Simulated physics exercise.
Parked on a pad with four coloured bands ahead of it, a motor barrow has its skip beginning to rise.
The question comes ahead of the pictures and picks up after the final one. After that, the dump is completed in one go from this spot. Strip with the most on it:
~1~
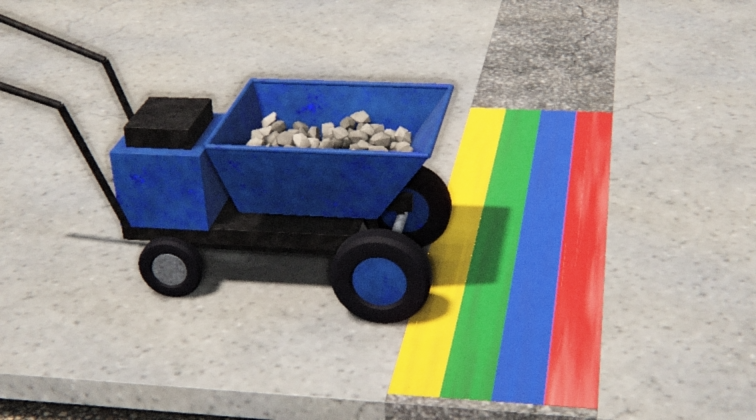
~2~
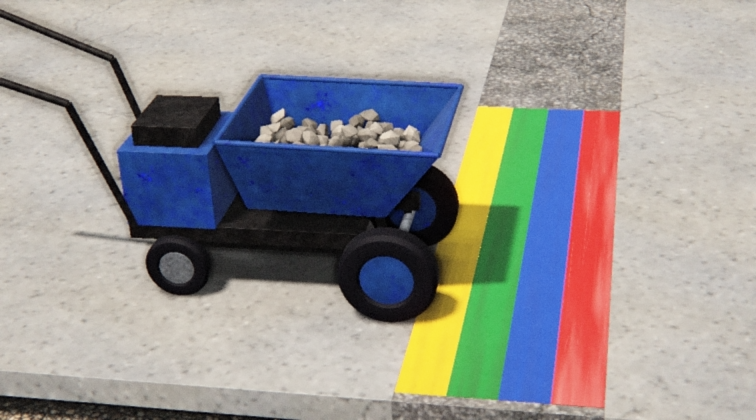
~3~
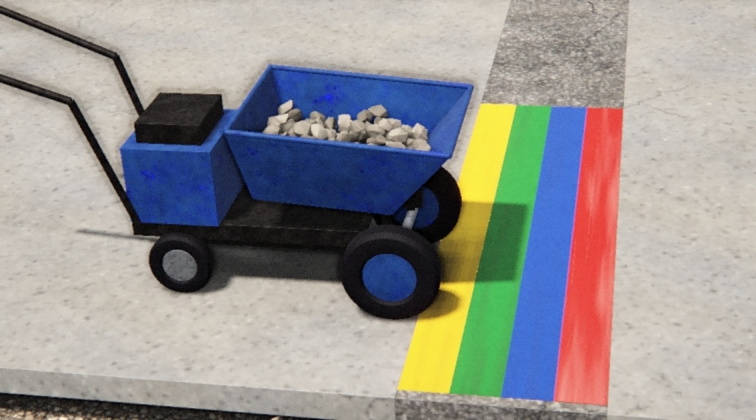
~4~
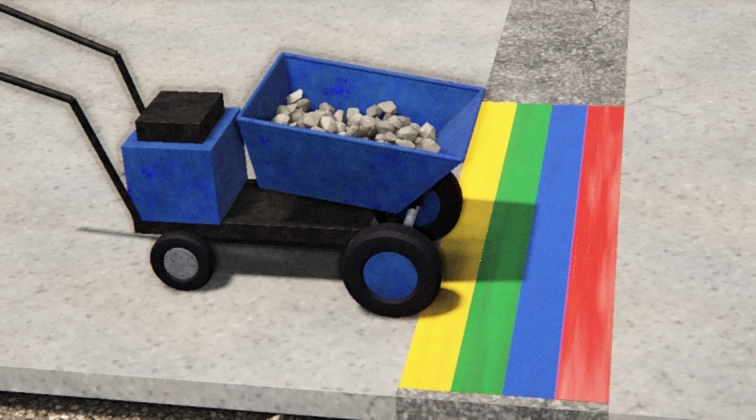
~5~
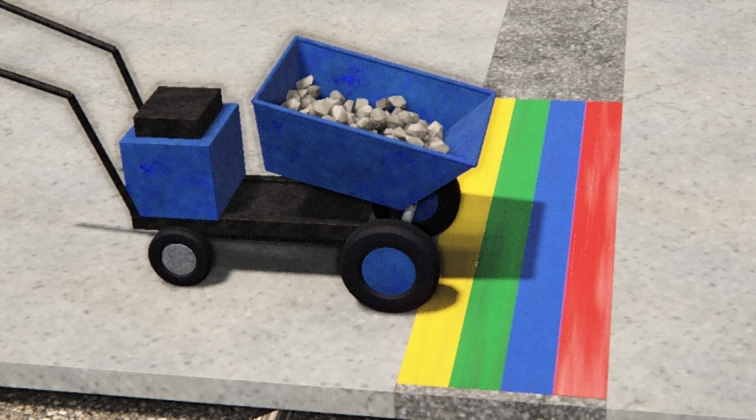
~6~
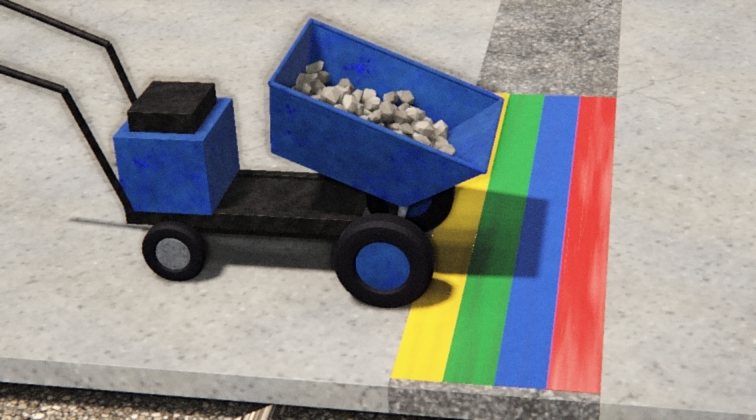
Red strip.
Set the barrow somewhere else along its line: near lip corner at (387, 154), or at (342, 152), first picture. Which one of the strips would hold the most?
First: The blue one; second: The green one.
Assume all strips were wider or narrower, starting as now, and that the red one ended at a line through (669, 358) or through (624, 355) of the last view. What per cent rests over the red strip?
I'd say about 20 % for the first and about 30 % for the second.
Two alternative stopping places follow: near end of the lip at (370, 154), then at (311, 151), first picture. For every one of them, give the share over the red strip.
In order: 10 % and 0 %.
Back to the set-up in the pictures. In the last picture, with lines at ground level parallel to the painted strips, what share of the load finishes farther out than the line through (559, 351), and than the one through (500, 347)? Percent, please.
50 and 70 in a hundred.
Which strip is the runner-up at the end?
That would be the blue one.
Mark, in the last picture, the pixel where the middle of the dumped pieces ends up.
Roughly pixel (589, 270).
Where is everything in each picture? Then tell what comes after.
The first frame shows lip of the skip at (428, 156), level; top of the load at (327, 148), broken stones; yellow strip at (424, 352); green strip at (474, 355); blue strip at (524, 359); red strip at (574, 362).
The second frame shows lip of the skip at (438, 156), tipped barely; top of the load at (336, 146).
The third frame shows lip of the skip at (449, 156), tipped barely; top of the load at (319, 132).
The fourth frame shows lip of the skip at (462, 160), tipped a little; top of the load at (318, 135).
The fifth frame shows lip of the skip at (475, 165), tipped clearly; top of the load at (313, 124).
The sixth frame shows lip of the skip at (484, 172), tipped clearly; top of the load at (313, 103); yellow strip at (427, 337); green strip at (477, 340); blue strip at (527, 343); red strip at (577, 347).
Soon after the last picture, skip tipped steeply; all in the skip.
A little later, skip tipped right over; most in the skip; a small part over the blue strip; a small part over the red strip; a stray few off the paint.
Later still, skip tipped right over; about a third in the skip; a small part over the blue strip; about a third over the red strip; about a quarter off the paint.
At rest, skip tipped right over; about a third in the skip; none over the yellow strip; none over the green strip; a small part over the blue strip; about a third over the red strip; about a quarter off the paint.
